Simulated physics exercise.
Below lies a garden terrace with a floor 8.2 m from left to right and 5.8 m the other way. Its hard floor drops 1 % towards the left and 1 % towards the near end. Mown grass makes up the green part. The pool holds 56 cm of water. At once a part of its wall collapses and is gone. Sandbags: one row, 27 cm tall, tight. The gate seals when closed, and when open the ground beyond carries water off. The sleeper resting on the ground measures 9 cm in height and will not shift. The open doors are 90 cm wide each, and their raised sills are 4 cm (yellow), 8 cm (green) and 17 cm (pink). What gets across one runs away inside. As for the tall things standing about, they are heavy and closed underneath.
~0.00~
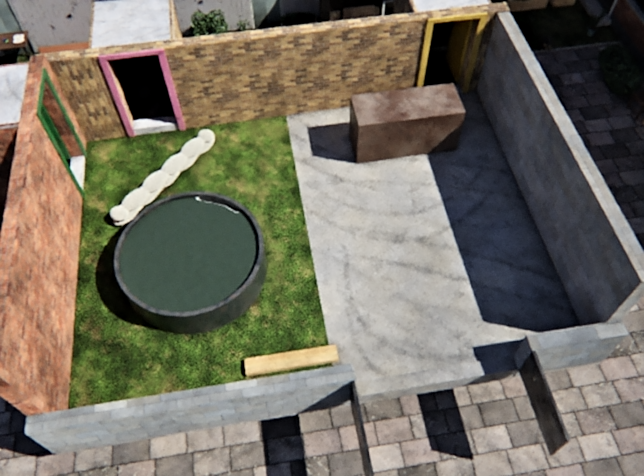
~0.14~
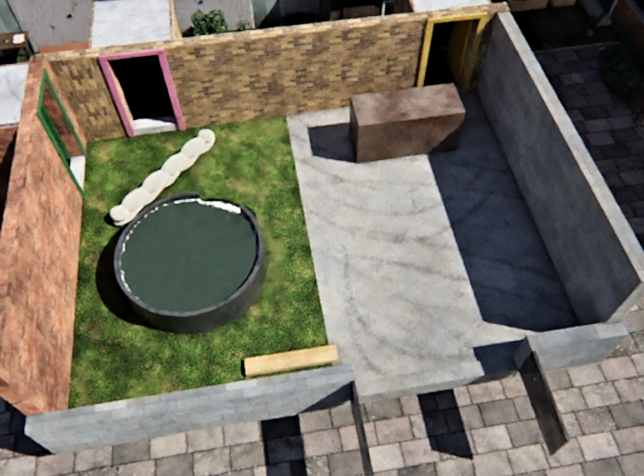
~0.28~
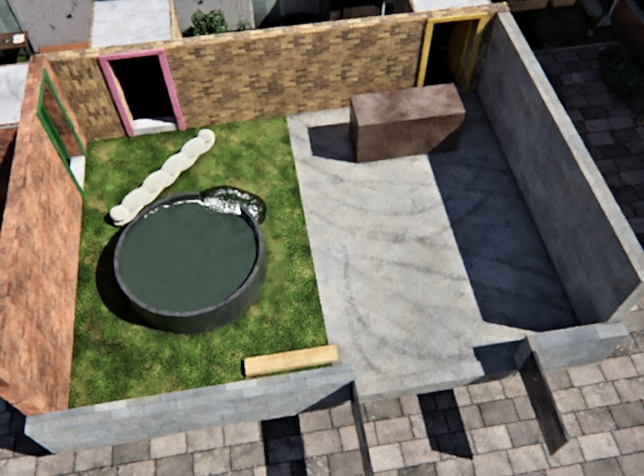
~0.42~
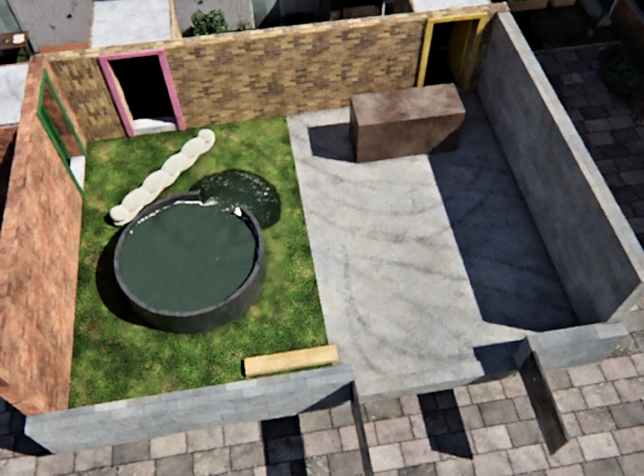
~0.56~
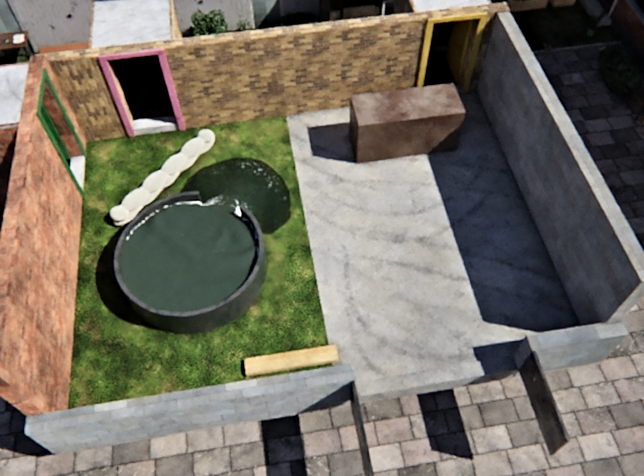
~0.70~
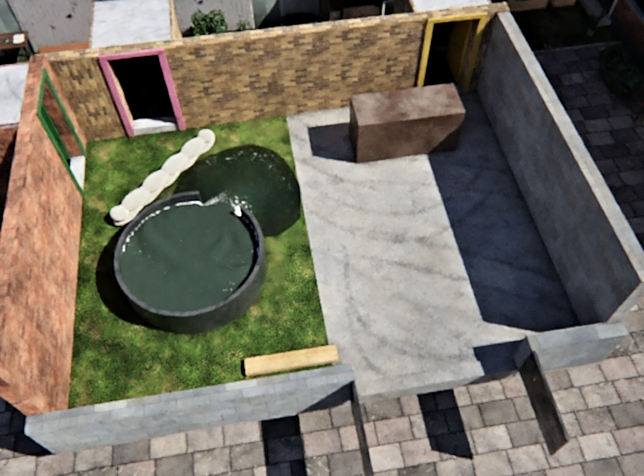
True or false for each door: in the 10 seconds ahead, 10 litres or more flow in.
Yellow door: True; green door: False; pink door: False.
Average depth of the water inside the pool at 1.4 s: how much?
The mean depth is around 44 cm.
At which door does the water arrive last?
The green one.
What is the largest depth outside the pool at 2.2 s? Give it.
Max around 23 cm.
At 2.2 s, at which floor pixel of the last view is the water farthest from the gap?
I'd put it close to (369, 113).
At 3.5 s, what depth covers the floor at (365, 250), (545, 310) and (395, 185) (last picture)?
Close to 1, 0 and 3 centimetres.
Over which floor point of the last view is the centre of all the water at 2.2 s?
Centre: Approx. (221, 231) px.
After 1.4 s water covers 15 % of the floor and is deepest (27 cm) near (220, 212); yellow door not reached, green door not reached, pink door not reached.
After 2.2 s water covers 25 % of the floor and is deepest (23 cm) near (220, 212); yellow door not reached, green door not reached, pink door not reached.
After 3.5 s water covers 35 % of the floor and is deepest (20 cm) near (220, 212); yellow door 3 cm at the sill, 0 L in, green door not reached, pink door 5 cm at the sill, 0 L in.
After 6.0 s water covers 65 % of the floor and is deepest (13 cm) near (220, 212); yellow door 8 cm at the sill, 14 L in, green door 4 cm at the sill, 0 L in, pink door 4 cm at the sill, 0 L in.
After 10.0 s water covers 85 % of the floor and is deepest (9 cm) near (220, 212); yellow door 6 cm at the sill, 41 L in, green door 5 cm at the sill, 0 L in, pink door 3 cm at the sill, 0 L in.
